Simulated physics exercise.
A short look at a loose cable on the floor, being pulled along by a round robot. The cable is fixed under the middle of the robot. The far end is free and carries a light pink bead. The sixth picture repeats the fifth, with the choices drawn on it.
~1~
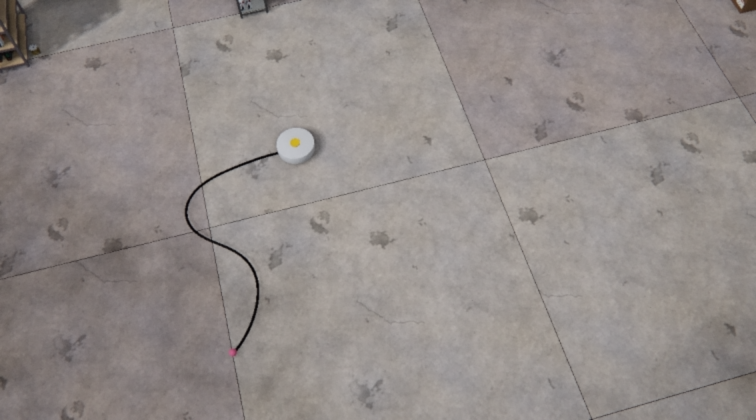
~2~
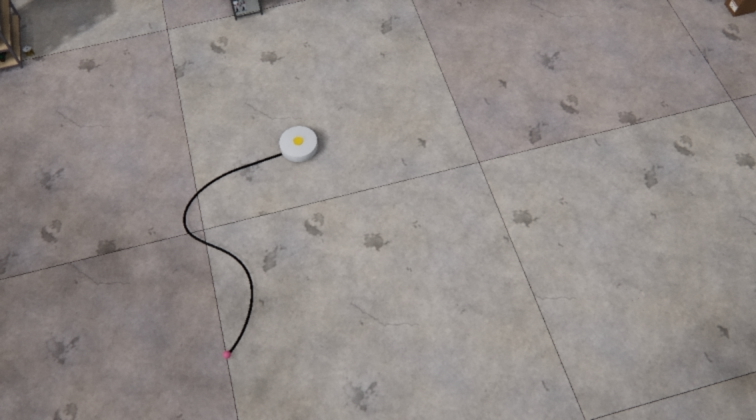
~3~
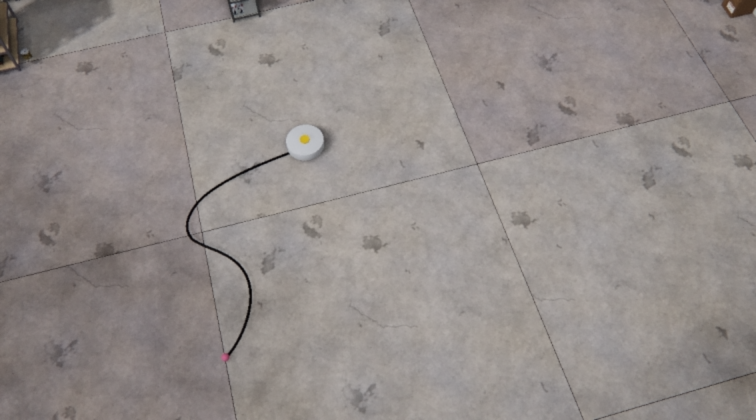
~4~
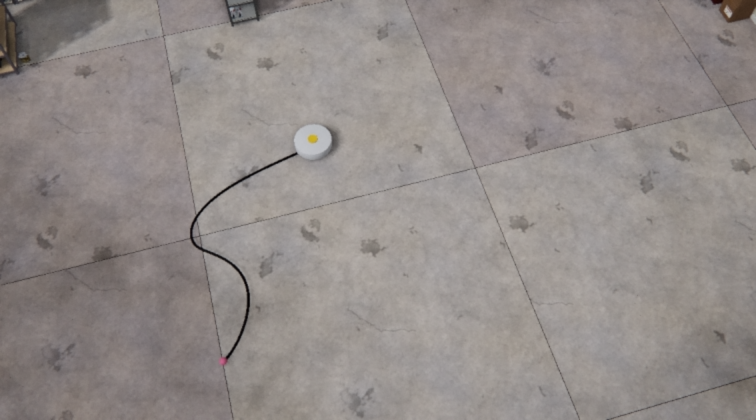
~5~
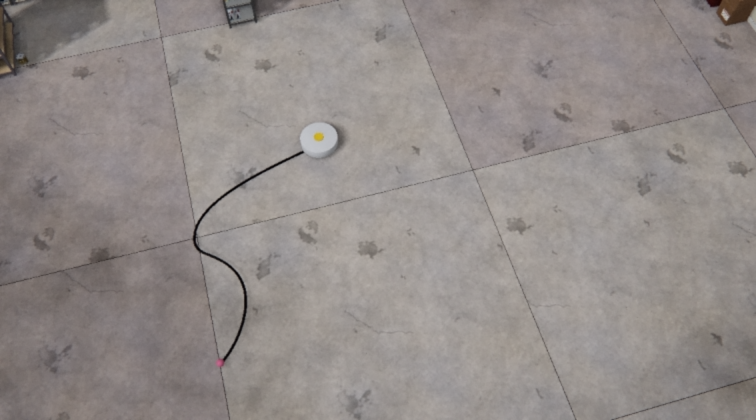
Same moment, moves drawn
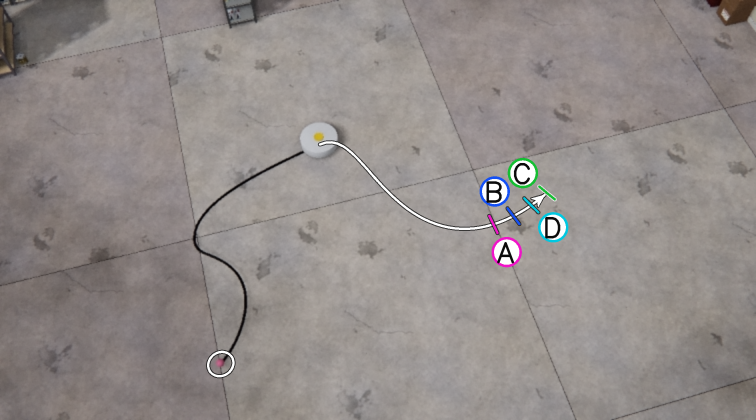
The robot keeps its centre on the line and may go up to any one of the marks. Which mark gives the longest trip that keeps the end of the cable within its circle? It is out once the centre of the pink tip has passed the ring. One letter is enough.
Stop at B.
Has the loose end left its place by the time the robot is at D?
Yes.
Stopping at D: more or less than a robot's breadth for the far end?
Less.
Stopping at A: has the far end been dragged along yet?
By then, no.
On the copy, A at (493, 224); B at (513, 216); C at (547, 193); D at (531, 205); the ring at (221, 364); the route from (320, 145) via (418, 216) to (545, 195).
On B. First, robot (378, 178), middle of the cable (228, 222), free end (220, 363).
Then, robot (444, 223), middle of the cable (277, 228), free end (220, 363).
Finally, robot (514, 213), middle of the cable (349, 250), free end (225, 356); the free end is still in its ring.
By contrast, A is safe but short; C drags the free end to (245, 326); D drags the free end to (233, 342).
